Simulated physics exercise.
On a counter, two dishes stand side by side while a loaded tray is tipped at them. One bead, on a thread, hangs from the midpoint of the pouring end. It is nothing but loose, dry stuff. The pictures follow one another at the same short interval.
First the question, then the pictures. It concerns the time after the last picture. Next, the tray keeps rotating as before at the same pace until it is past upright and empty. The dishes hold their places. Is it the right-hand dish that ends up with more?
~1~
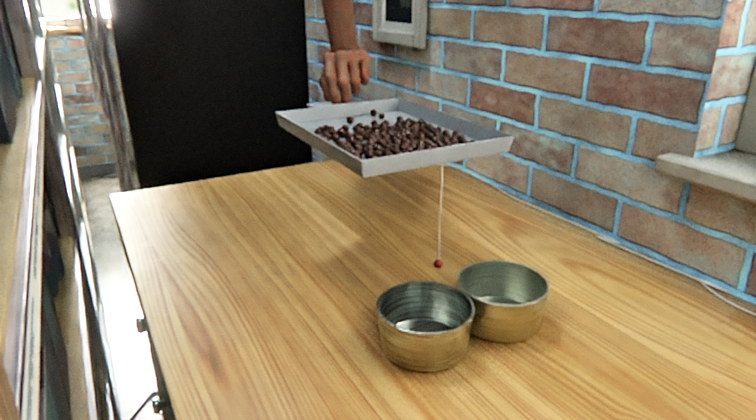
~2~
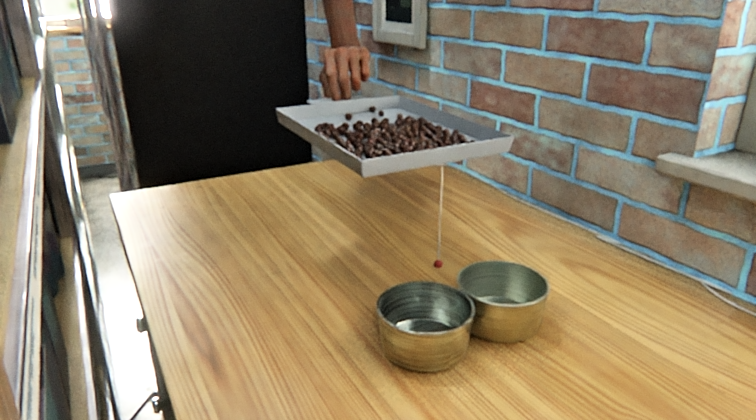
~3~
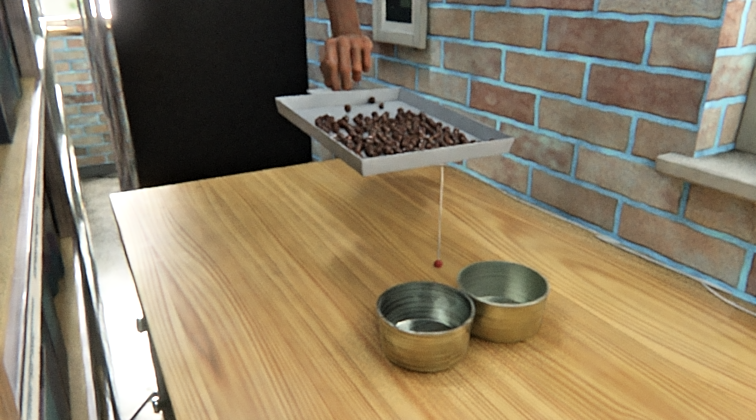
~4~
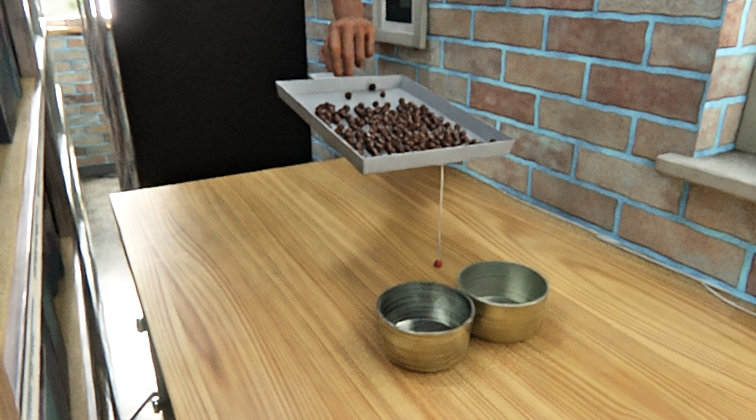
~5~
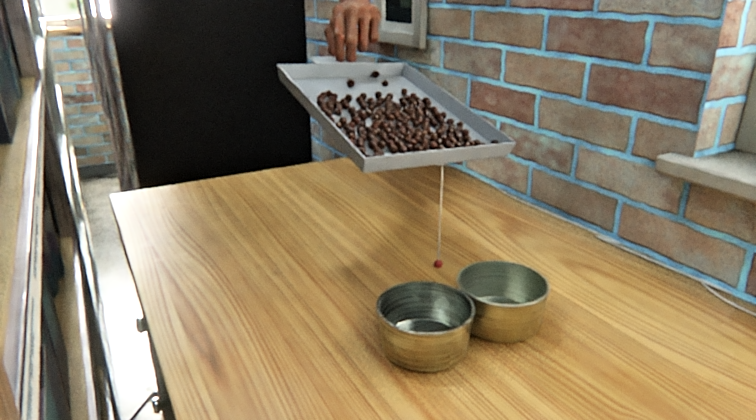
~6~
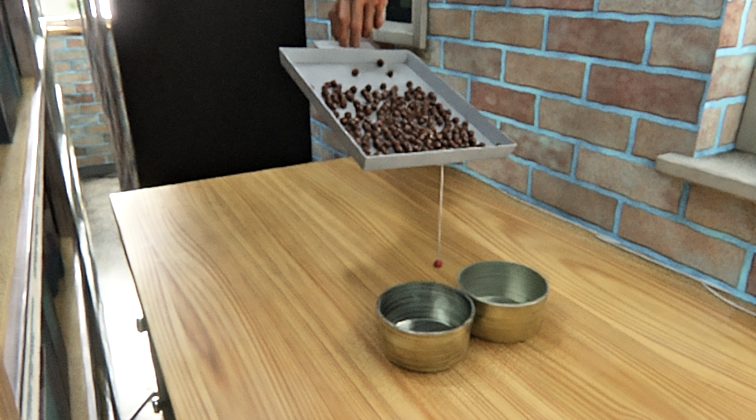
The fuller dish will be the one on the right.
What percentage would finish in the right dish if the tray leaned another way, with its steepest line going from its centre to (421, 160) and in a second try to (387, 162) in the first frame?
About 20 and 0 percent.
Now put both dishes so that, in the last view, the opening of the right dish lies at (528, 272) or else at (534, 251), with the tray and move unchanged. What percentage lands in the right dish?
I'd say about 60 percent, followed by about 10 percent.
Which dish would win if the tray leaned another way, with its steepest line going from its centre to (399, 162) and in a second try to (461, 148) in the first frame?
The leftmost dish; the rightmost dish.
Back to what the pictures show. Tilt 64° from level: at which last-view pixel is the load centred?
Check around (454, 131) in the last picture.
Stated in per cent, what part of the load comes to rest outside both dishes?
My estimate is close to 20 %.
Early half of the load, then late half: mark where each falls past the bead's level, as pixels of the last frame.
Around (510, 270), followed by around (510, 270).
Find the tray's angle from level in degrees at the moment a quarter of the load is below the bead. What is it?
The angle is roughly 90° at that point.
Soon, tray tipped steeply; nearly all on the tray; a small part in the air.
A while on, tray tipped past a quarter turn; a small part on the tray; a small part in the left dish; about half in the right dish; a small part outside both; about a quarter in the air.
Towards the end, tray tipped past a quarter turn; about a quarter in the left dish; about two thirds in the right dish; a small part outside both.
Finally, tray tipped past a quarter turn; about a quarter in the left dish; about two thirds in the right dish; a small part outside both.
